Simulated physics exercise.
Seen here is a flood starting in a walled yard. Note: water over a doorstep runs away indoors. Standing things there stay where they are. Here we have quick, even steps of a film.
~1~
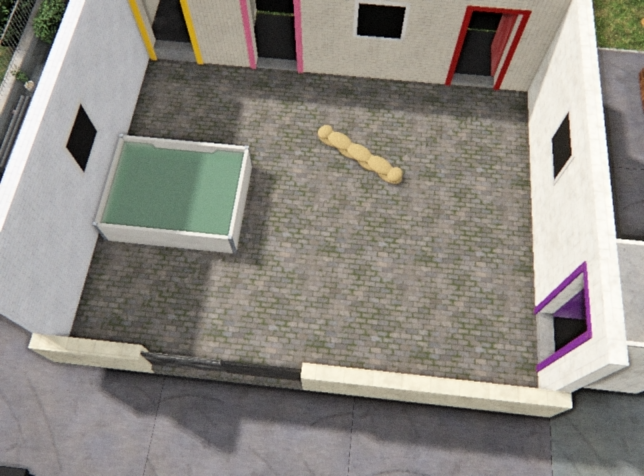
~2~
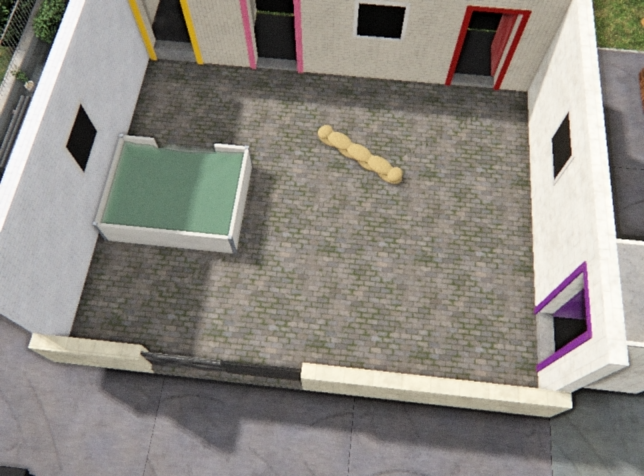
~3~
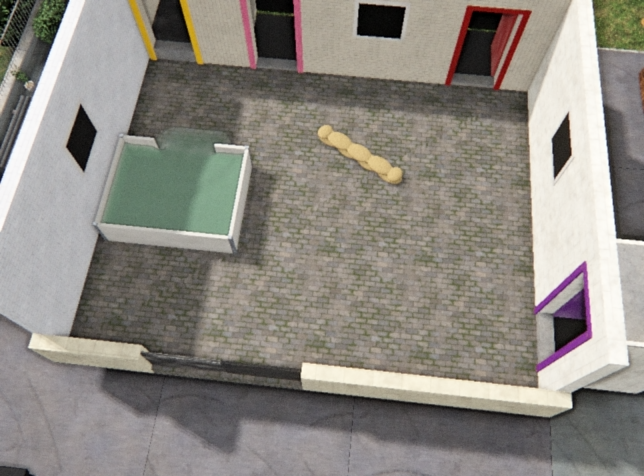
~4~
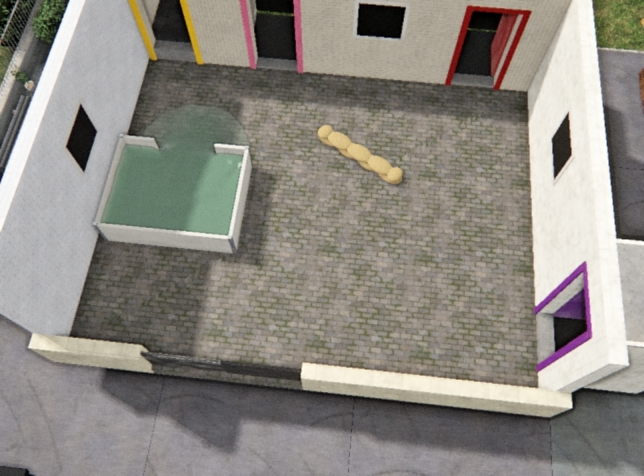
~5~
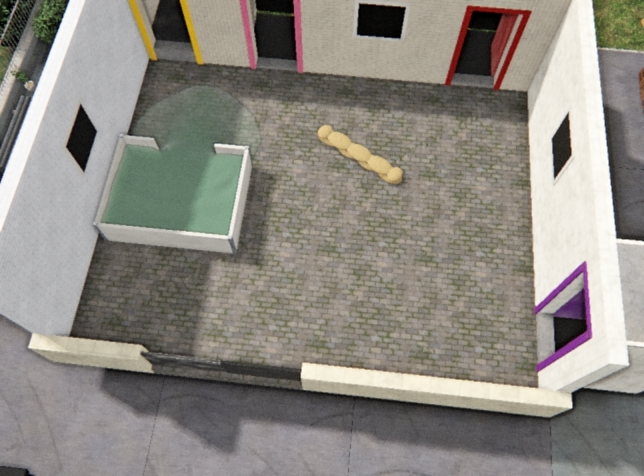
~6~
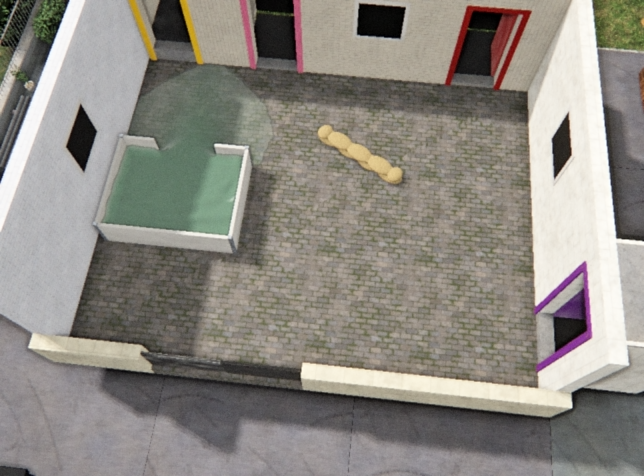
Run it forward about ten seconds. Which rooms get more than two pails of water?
One by one: The yellow door stays at or under the cap there; the pink door tips over the cap there; the purple door stays at or under the cap there; the red door stays at or under the cap there.
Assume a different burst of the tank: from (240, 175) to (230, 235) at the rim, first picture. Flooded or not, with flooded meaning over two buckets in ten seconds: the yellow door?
At the yellow door, the flow misses the threshold.
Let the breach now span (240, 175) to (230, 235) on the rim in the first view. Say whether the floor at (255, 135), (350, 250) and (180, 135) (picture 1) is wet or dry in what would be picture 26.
In turn: Untouched, then inundated, then untouched.
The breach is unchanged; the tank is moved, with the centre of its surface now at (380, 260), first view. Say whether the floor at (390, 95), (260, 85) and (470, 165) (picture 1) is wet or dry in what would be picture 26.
Log: Flood; flood; flood.
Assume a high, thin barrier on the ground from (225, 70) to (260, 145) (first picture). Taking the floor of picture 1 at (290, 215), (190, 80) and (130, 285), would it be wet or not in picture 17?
Results in sequence: Bone-dry / swamped / bone-dry.
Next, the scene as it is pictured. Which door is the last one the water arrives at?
My answer: The purple door.
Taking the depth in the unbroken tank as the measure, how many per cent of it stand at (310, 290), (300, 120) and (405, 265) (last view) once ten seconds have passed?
Taking the places in turn, I get roughly 2, 10 and 4 percent.
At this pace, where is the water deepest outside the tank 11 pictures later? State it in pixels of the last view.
My estimate is about (199, 64).
A moment on, water covers 15 % of the floor; the yellow door wet at the sill, nothing in, the pink door under two buckets in, the purple door not reached, the red door not reached.
Next, water covers 20 % of the floor; the yellow door under two buckets in, the pink door over two buckets in, the purple door not reached, the red door not reached.
Then, water covers 30 % of the floor; the yellow door under two buckets in, the pink door far over two buckets in, the purple door not reached, the red door wet at the sill, nothing in.
Later, water covers 45 % of the floor; the yellow door under two buckets in, the pink door far over two buckets in, the purple door not reached, the red door wet at the sill, nothing in.
In the end, water covers 70 % of the floor; the yellow door under two buckets in, the pink door far over two buckets in, the purple door wet at the sill, nothing in, the red door wet at the sill, nothing in.
